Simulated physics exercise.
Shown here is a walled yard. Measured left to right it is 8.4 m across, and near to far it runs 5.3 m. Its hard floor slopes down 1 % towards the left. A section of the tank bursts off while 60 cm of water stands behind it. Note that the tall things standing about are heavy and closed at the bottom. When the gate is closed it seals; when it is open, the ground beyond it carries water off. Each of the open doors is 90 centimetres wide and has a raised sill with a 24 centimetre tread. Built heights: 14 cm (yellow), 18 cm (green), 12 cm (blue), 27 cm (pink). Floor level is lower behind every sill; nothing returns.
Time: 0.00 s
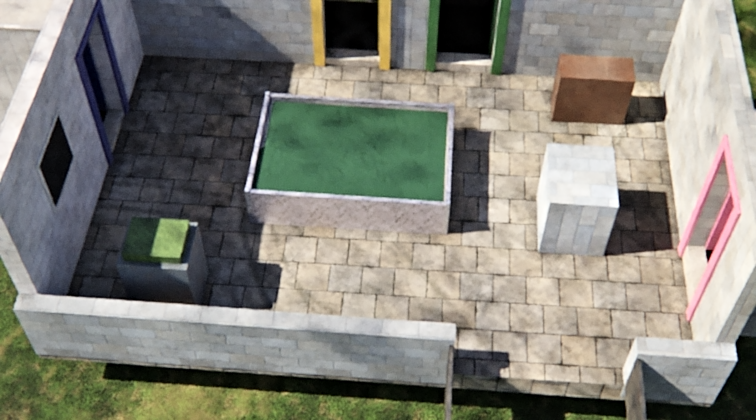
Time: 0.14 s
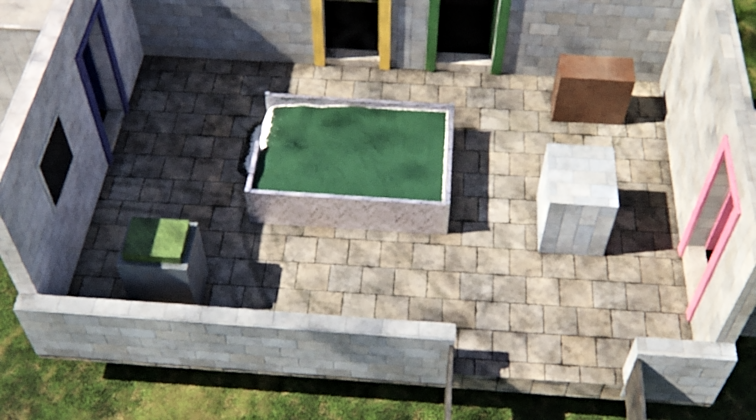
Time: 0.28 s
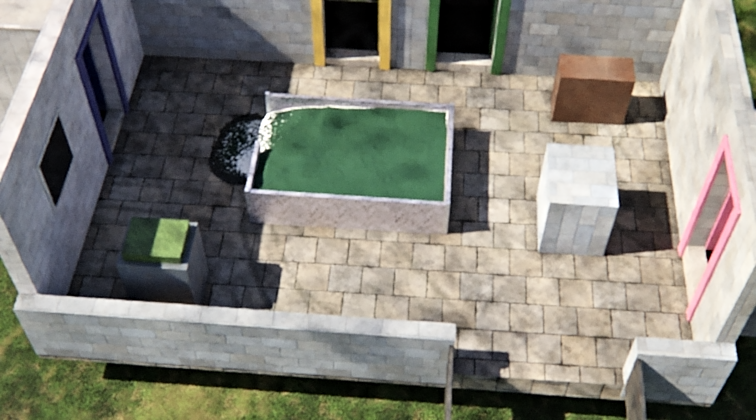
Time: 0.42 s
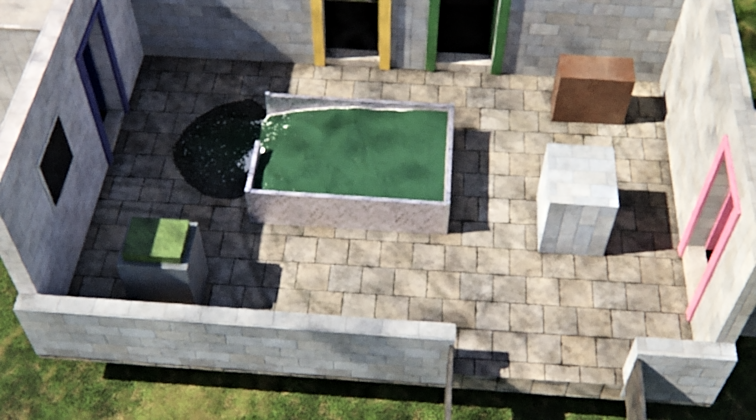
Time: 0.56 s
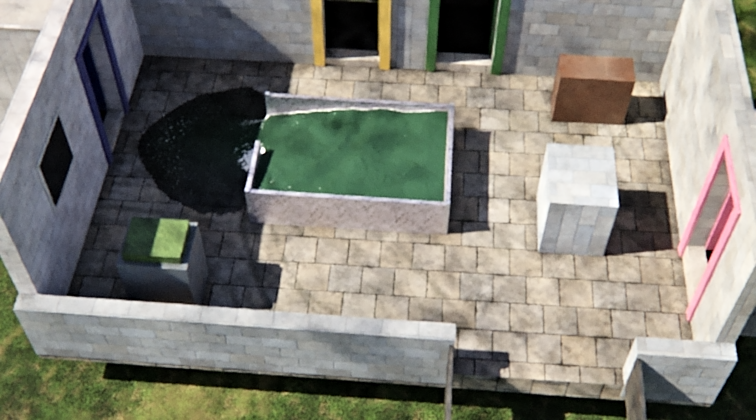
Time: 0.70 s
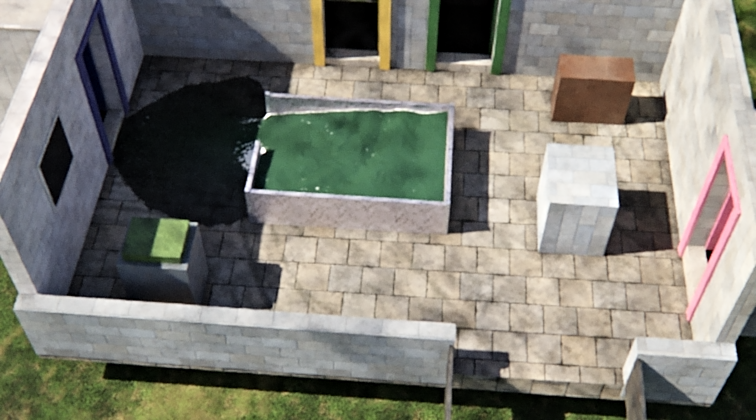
A walled yard with pale block walls and a paved floor is seen from high above its open front. A stone tank of green water stands near the middle, with a blue door at left, yellow and green doors behind, a pink-edged opening at right, and brown, white and green-topped blocks around. The tank's left side breaks open and water pours out, spreading dark across the paving to the blue door, while the camera stays still.
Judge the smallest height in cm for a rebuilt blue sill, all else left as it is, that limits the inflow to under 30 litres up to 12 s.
Roughly 26 cm at the least.
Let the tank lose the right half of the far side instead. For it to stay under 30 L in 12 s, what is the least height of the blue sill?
It should stand roughly 9.0 cm high.
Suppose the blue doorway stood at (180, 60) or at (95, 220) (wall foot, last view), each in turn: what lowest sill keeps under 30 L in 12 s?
Roughly 24 cm, then roughly 12.5 cm.
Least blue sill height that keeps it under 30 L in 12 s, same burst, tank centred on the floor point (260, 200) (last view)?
About 35 cm.
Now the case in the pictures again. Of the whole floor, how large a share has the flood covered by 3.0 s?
25 %.
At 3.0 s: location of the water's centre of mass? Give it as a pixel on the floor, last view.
Look at about (273, 163) in the last view.
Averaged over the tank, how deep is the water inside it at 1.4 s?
Roughly 47 cm.
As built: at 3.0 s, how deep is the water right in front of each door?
Yellow door 0 cm, green door 0 cm, blue door 29 cm, pink door 0 cm.
After 1.4 s water covers 20 % of the floor, deepest (36 cm) near (258, 147); 23 cm at the blue door, 46 litres in over its 12 cm sill.
After 3.0 s water covers 25 % of the floor, deepest (30 cm) near (115, 148); 29 cm at the blue door, 224 litres in over its 12 cm sill.
After 12.0 s water covers 100 % of the floor, deepest (12 cm) near (61, 319); 12 cm at the blue door, 400 litres in over its 12 cm sill.
At the blue door as built, the water arrived by 0.7 s and peaked near 31 cm at 2.4 s.
Run again over the same 12 s with other heights there, 56 litres in over 23.5 cm, 2 litres over 32 cm. The limit of 30 litres is kept from about 26 cm up.
